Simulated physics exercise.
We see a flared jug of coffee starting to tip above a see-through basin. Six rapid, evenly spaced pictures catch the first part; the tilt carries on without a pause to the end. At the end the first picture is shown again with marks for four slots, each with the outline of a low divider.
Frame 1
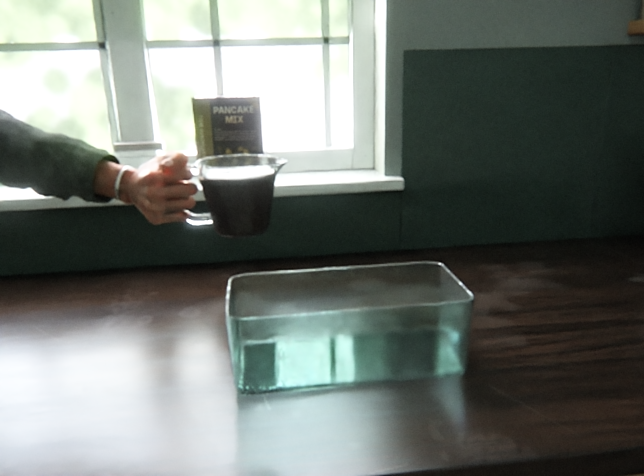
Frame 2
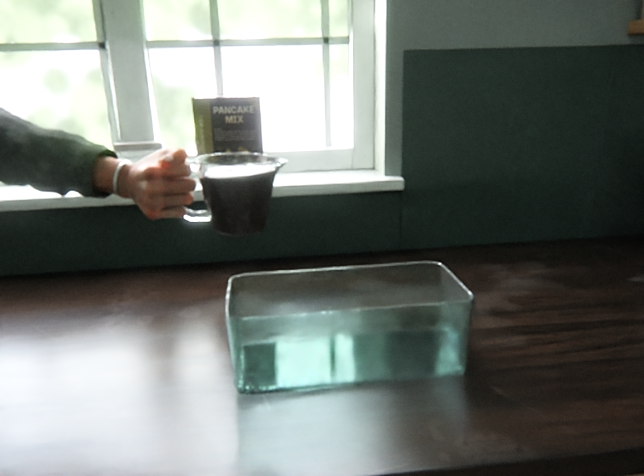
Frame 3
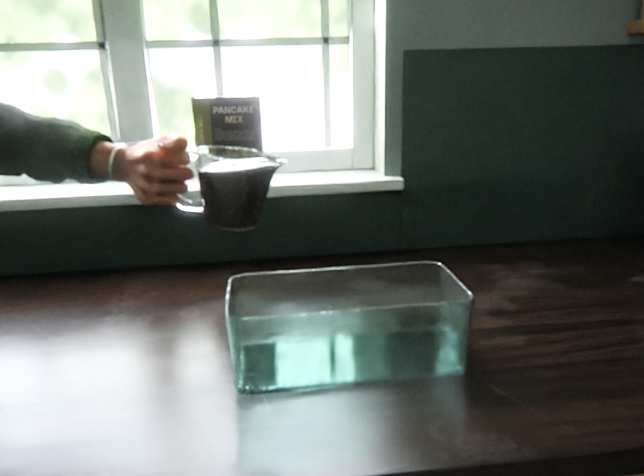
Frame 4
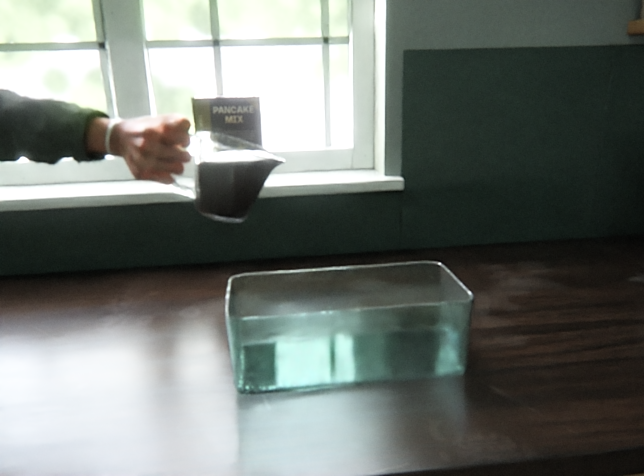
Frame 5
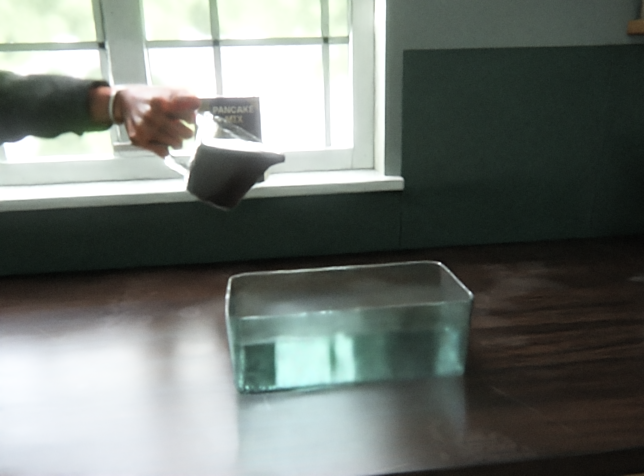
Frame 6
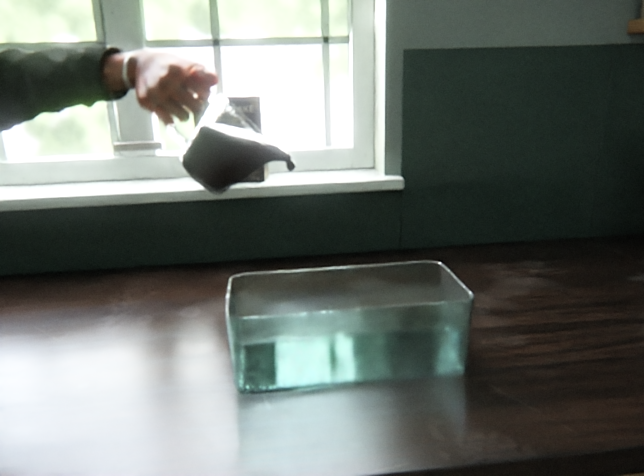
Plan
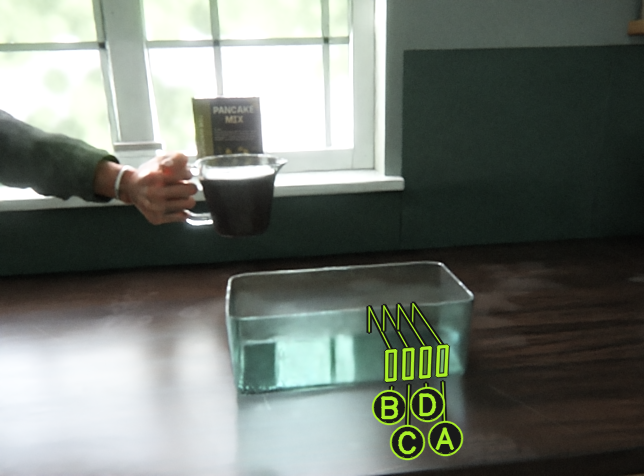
On a dark wooden counter by a bright window sat a clear glass basin, while a hand above it held a jug of coffee upright, then tilted it rightward until coffee reached over the lip.
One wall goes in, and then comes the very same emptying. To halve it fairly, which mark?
The best position is B.
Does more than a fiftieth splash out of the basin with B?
Yes, it does.
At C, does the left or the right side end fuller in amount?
More ends on the left.
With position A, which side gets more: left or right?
The left side.
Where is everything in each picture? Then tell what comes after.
Upright, lip at (286, 161); basin from (235, 392) to (466, 370); nothing has left yet, in the first frame.
Tipped about 2°, lip at (286, 161); nothing has left yet, in the second frame.
Tipped about 9°, lip at (285, 161); nothing has left yet, in the third frame.
Tipped about 19°, lip at (285, 161); nothing has left yet, in the fourth frame.
Tipped about 32°, lip at (284, 161); coffee is over the lip, down to (284, 161), in the fifth frame.
Tipped about 47°, lip at (284, 160); coffee is over the lip, down to (290, 167), in the sixth frame.
In lime, A at (442, 381); B at (391, 386); C at (408, 385); D at (425, 383).
For position A, about 80 % ends left of the wall and 9 % right of it; 11 % is lost outside.
For position B, about 56 % ends left of the wall and 38 % right of it; 6 % is lost outside.
For position C, about 85 % ends left of the wall and 6 % right of it; 9 % is lost outside.
For position D, about 81 % ends left of the wall and 5 % right of it; 14 % is lost outside.
